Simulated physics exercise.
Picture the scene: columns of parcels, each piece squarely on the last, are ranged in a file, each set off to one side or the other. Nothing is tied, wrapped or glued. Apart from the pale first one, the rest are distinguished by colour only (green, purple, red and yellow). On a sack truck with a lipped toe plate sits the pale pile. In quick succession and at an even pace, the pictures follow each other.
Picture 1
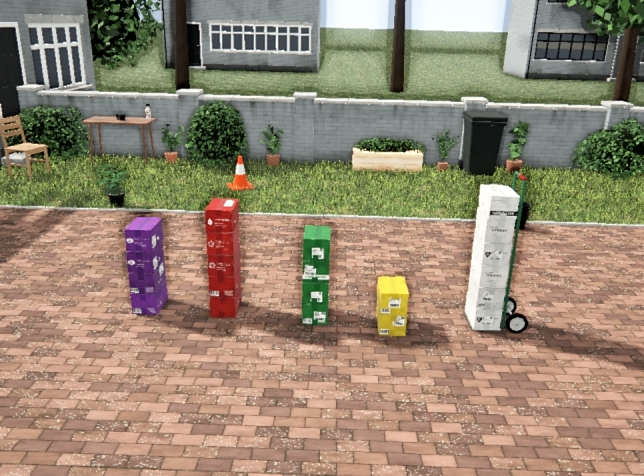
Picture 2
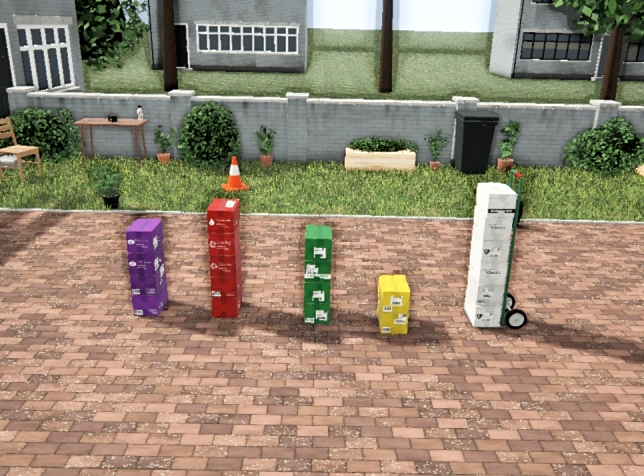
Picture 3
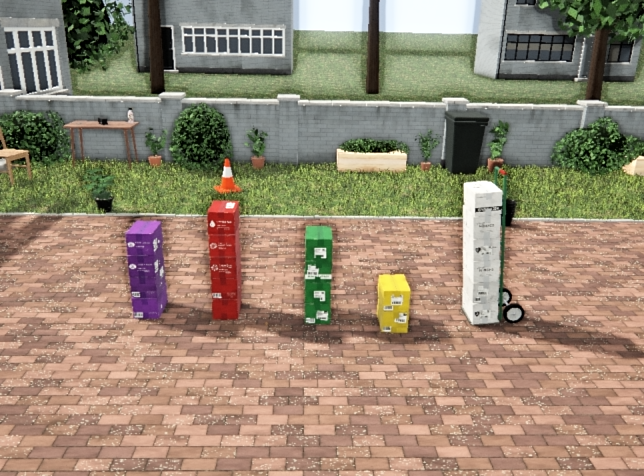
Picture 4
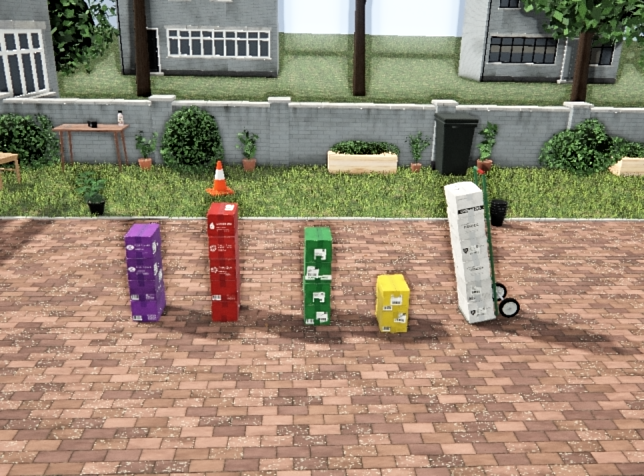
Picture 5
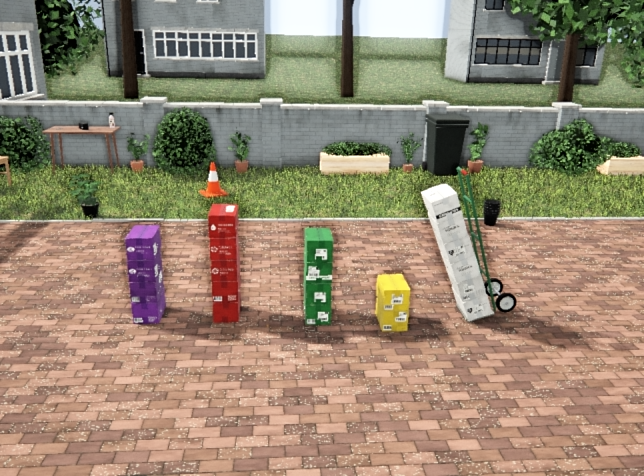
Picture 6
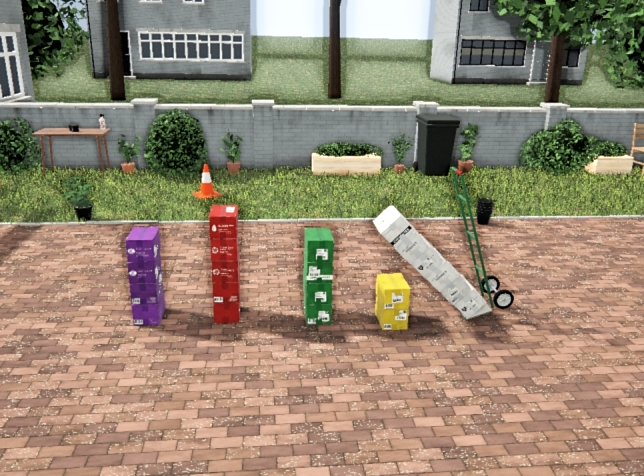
A tall white column of parcels stands on a green hand truck at the right of a brick-paved yard, seen from slightly above, with grass, a low grey wall and houses behind. To its left are shorter yellow, green, red and purple stacks, with an orange cone beyond. As the camera slowly shifts round, the hand truck rocks slightly and the white column leans left, slowly then steeply, over the yellow stack.
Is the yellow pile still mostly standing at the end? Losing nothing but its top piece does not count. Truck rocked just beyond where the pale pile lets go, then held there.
Holds together.
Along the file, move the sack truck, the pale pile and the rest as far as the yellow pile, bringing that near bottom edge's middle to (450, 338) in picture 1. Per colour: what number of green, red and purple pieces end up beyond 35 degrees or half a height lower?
Green: 0; red: 0; purple: 0.
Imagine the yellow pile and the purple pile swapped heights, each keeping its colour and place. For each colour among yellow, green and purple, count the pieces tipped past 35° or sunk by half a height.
It comes to yellow 3, then green 4, then purple 0.
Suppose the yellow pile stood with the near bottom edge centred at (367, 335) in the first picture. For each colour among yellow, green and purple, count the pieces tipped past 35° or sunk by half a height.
Colour by colour, I'd say yellow 0, green 0 and purple 0.
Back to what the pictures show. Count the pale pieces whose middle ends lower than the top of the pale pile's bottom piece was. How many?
The number works out at 4.
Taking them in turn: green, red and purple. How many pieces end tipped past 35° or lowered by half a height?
Green 0, red 0, purple 0.
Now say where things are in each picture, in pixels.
In the first picture (each place is the centre of the face we see best; the camera moves round a little), truck frame (520, 212) level; top yellow parcel (394, 304); top green parcel (316, 250); the others all in place.
The second picture shows truck frame (517, 209) rocked barely; top yellow parcel (396, 302).
The third picture shows truck frame (504, 205) rocked a little, top of the pale pile leaning a little; top yellow parcel (396, 302); the others all in place.
The fourth picture shows truck frame (486, 204) rocked a little, top of the pale pile leaning a little; top yellow parcel (396, 302); the others all in place.
The fifth picture shows truck frame (473, 204) rocked clearly, top of the pale pile leaning clearly; top yellow parcel (397, 301); the others all in place.
The sixth picture shows truck frame (468, 203) rocked clearly, top of the pale pile leaning well over; top yellow parcel (397, 299); top red parcel (223, 228); the others all in place.
Just after the last frame, 6 of the pale pile down; none of the 2 yellow parcels down (0 of 15 in all colours); top yellow parcel unmoved.
A moment on, 6 of the pale pile down; none of the 2 yellow parcels down (0 of 15 in all colours); top yellow parcel moved a little.
Further on, 6 of the pale pile down; none of the 2 yellow parcels down (0 of 15 in all colours); top yellow parcel moved a little; top green parcel tilted barely.
When it is over, 6 of the pale pile down; none of the 2 yellow parcels down (0 of 15 in all colours); top yellow parcel moved a little; top green parcel unmoved. In pixels of the last frame, middles, top yellow parcel near (389, 291), top green parcel near (318, 245).
